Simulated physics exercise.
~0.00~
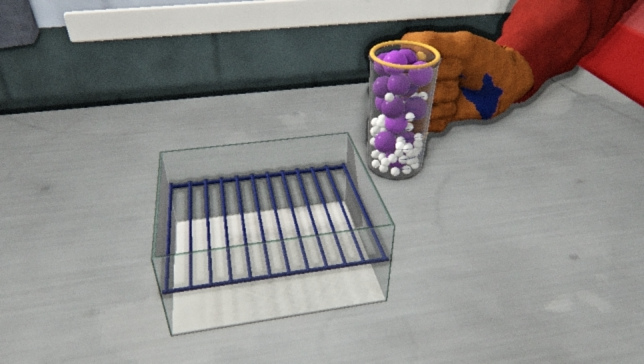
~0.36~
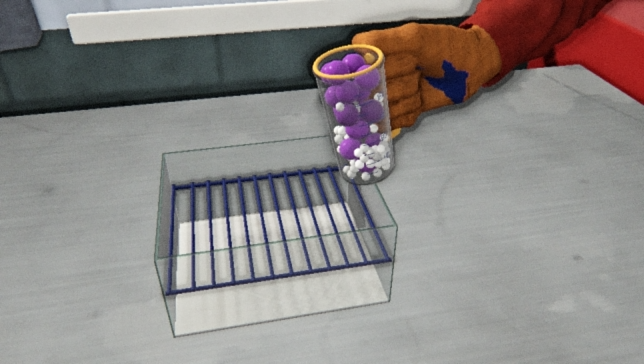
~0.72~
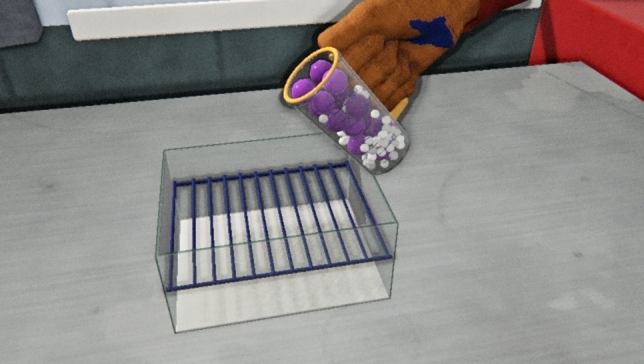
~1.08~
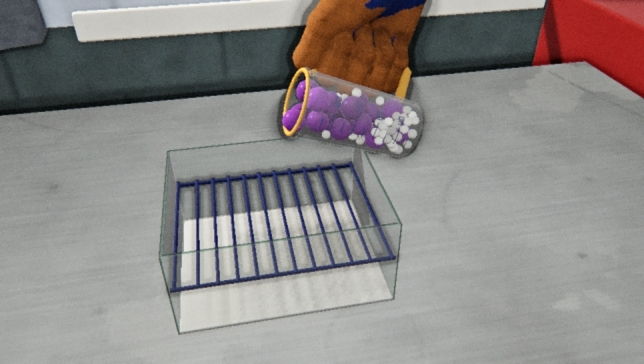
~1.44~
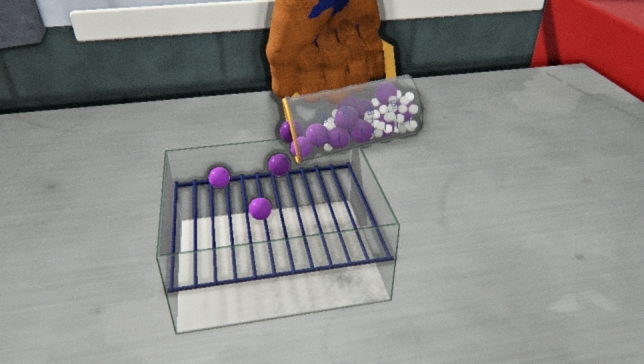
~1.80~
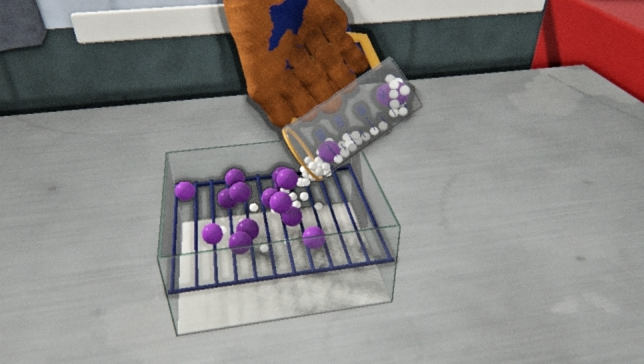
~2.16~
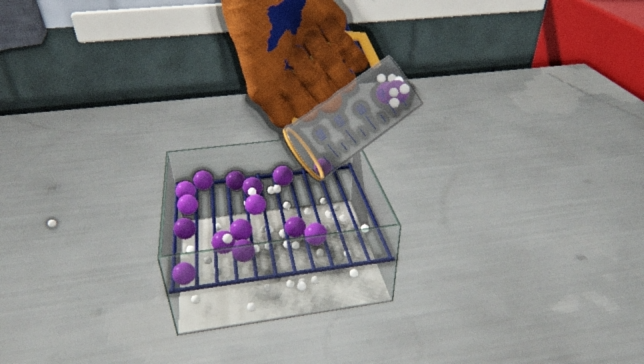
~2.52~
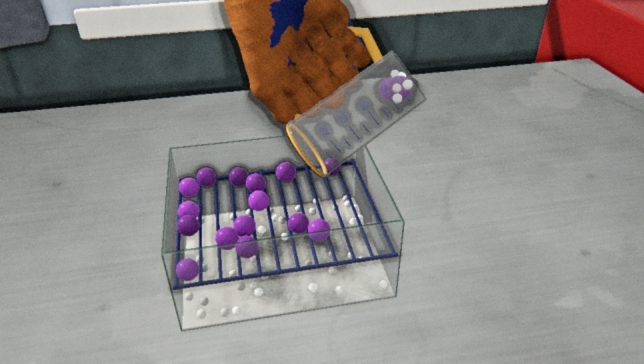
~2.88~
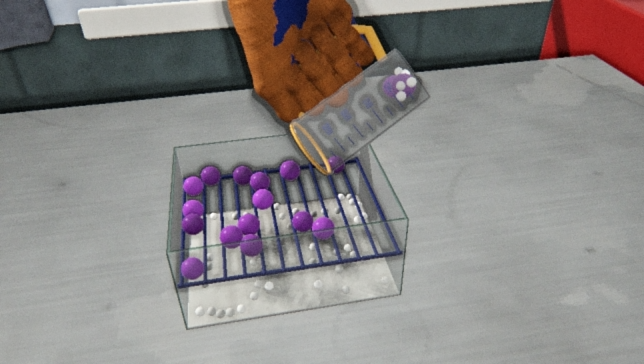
A gloved hand tips a cup; most white beads drop through wires, purple balls stay on top.
